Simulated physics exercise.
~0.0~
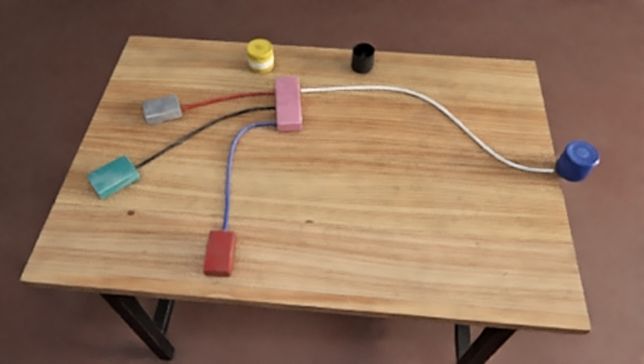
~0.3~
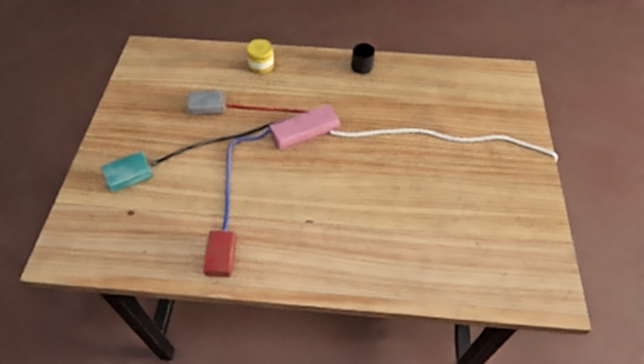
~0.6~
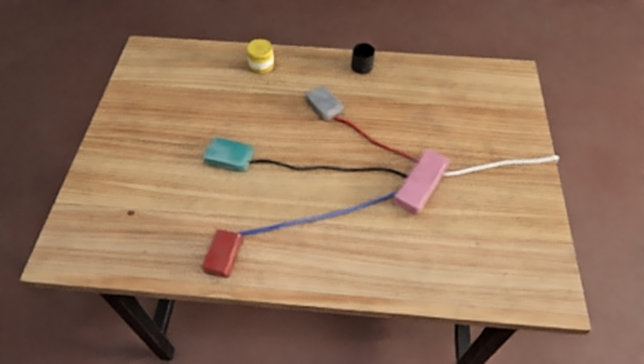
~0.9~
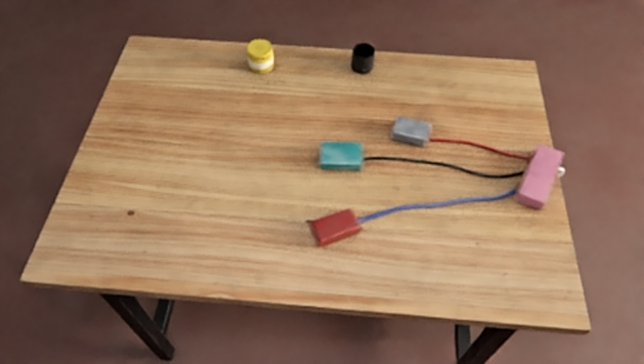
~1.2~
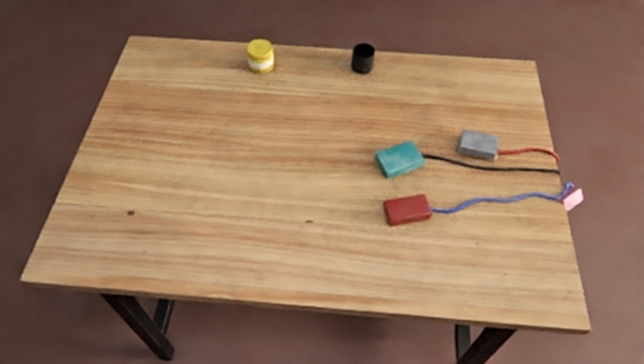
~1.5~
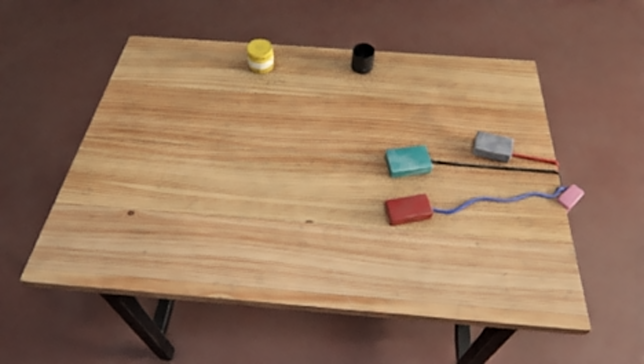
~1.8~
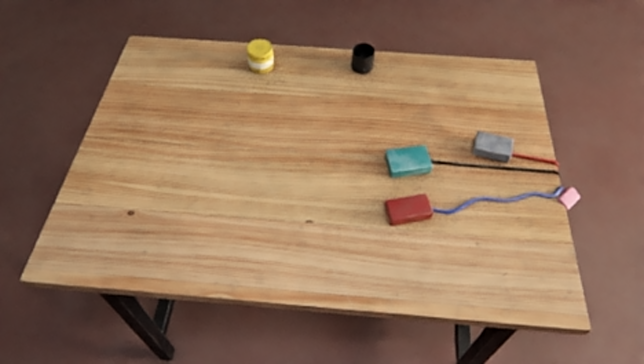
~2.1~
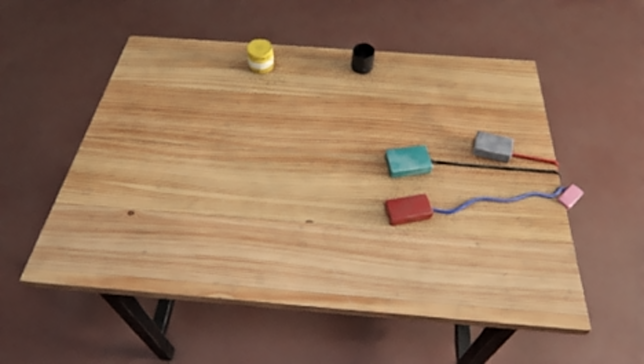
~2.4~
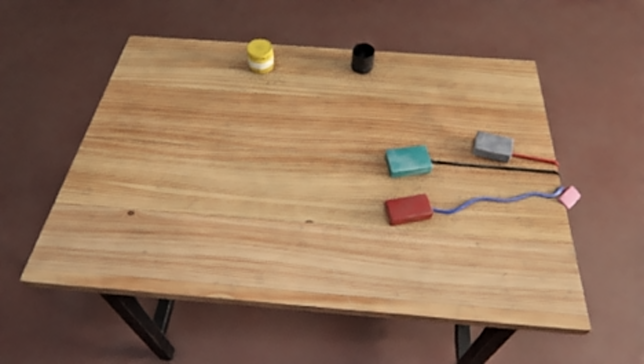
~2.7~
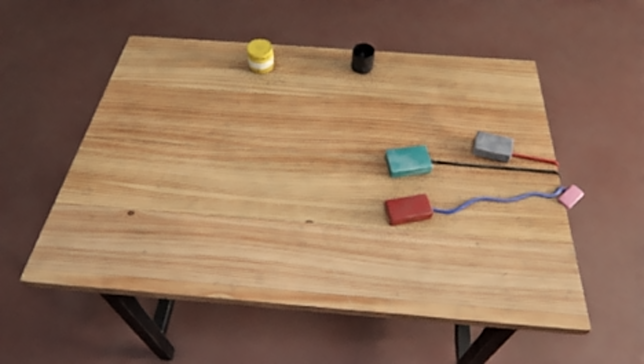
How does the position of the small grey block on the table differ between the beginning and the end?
It starts near the upper left of the table and ends far over on the right side, close to the edge and slightly nearer the front.
Wooden tabletop, falling blue object dragging a pink block over the right edge, three corded blocks sliding after it and stopping.
